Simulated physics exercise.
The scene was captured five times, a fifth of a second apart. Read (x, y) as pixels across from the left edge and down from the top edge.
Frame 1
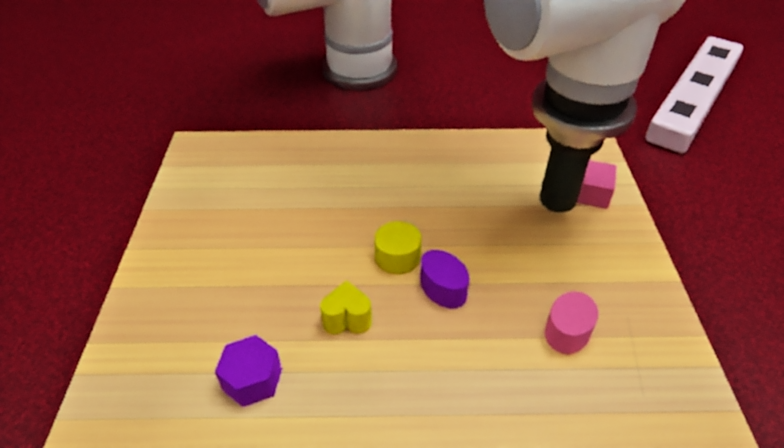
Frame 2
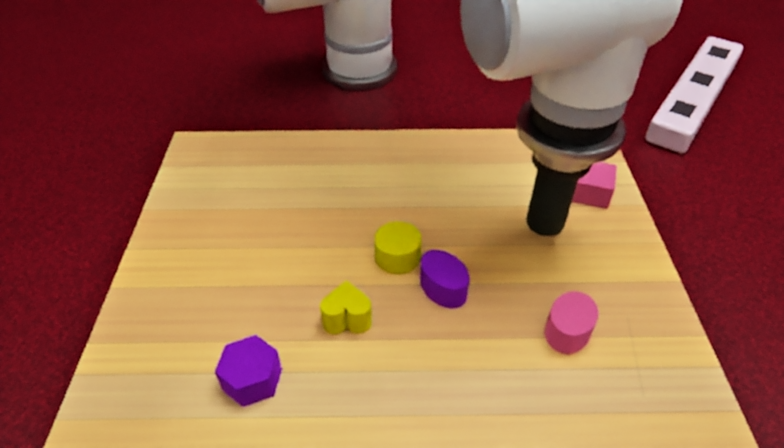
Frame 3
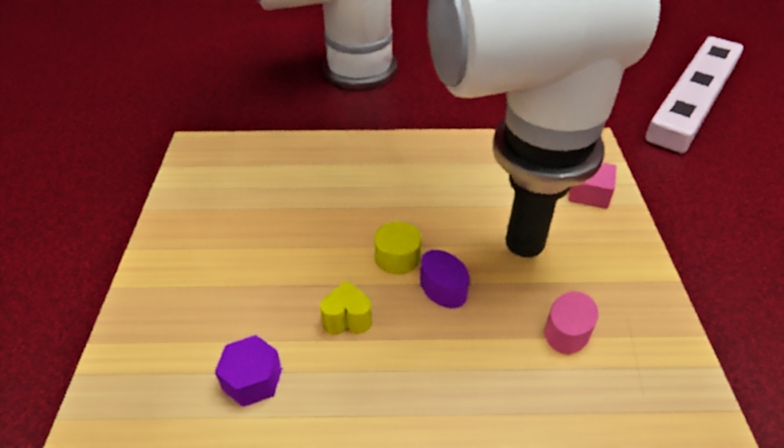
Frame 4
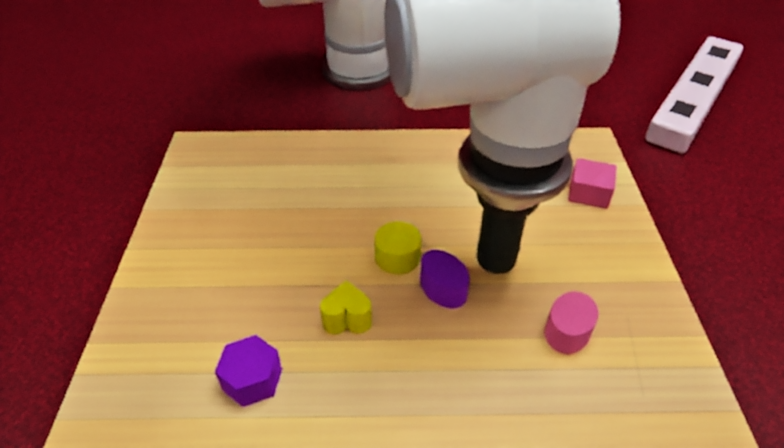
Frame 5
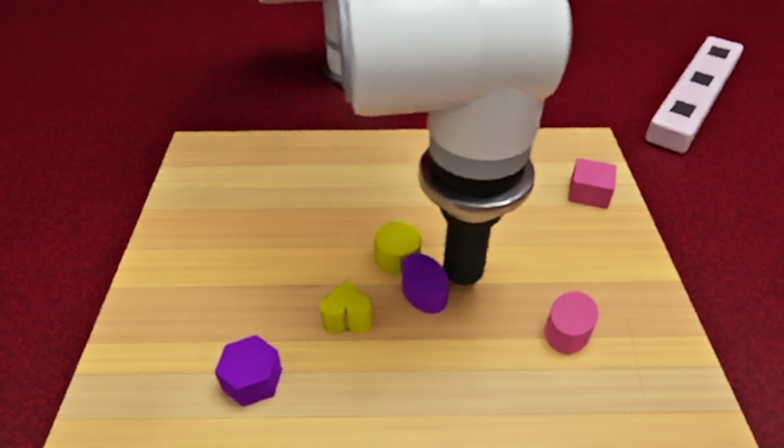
A pale wooden board lies on a dark red surface, seen from above at an angle by a camera that stays still. On it sit a purple hexagonal block at lower left, a yellow heart and yellow cylinder near the middle beside a purple oval, and pink blocks at right. A white robot arm moves its black stick leftward and toward the viewer, then nudges the oval slightly left.
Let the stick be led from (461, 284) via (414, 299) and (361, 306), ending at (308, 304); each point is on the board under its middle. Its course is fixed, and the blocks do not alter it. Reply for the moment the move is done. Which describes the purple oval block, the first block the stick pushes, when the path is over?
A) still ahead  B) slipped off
A.
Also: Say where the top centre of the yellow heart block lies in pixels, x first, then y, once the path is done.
(238, 328)
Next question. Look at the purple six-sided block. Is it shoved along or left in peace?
By the last moment of the path, the purple six-sided block has shifted.
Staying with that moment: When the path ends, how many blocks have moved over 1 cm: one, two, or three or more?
That makes 3 blocks or more.
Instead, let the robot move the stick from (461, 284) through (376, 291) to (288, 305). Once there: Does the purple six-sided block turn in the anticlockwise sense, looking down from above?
I'd say no.
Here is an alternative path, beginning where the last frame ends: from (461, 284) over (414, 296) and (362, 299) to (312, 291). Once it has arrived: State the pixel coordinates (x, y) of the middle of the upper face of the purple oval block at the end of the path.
At (269, 291).
What follows on the original path. One third of the way, stick (413, 286); yellow heart block (337, 303); purple oval block (371, 284), turned 15° clockwise.
Two thirds of the way, stick (360, 293); yellow heart block (286, 319); purple oval block (317, 295).
At the end, stick (306, 291); purple six-sided block (230, 370), turned 45° anticlockwise; yellow heart block (238, 328), turned 15° anticlockwise; yellow cylinder unmoved; purple oval block (263, 298), turned 20° anticlockwise.
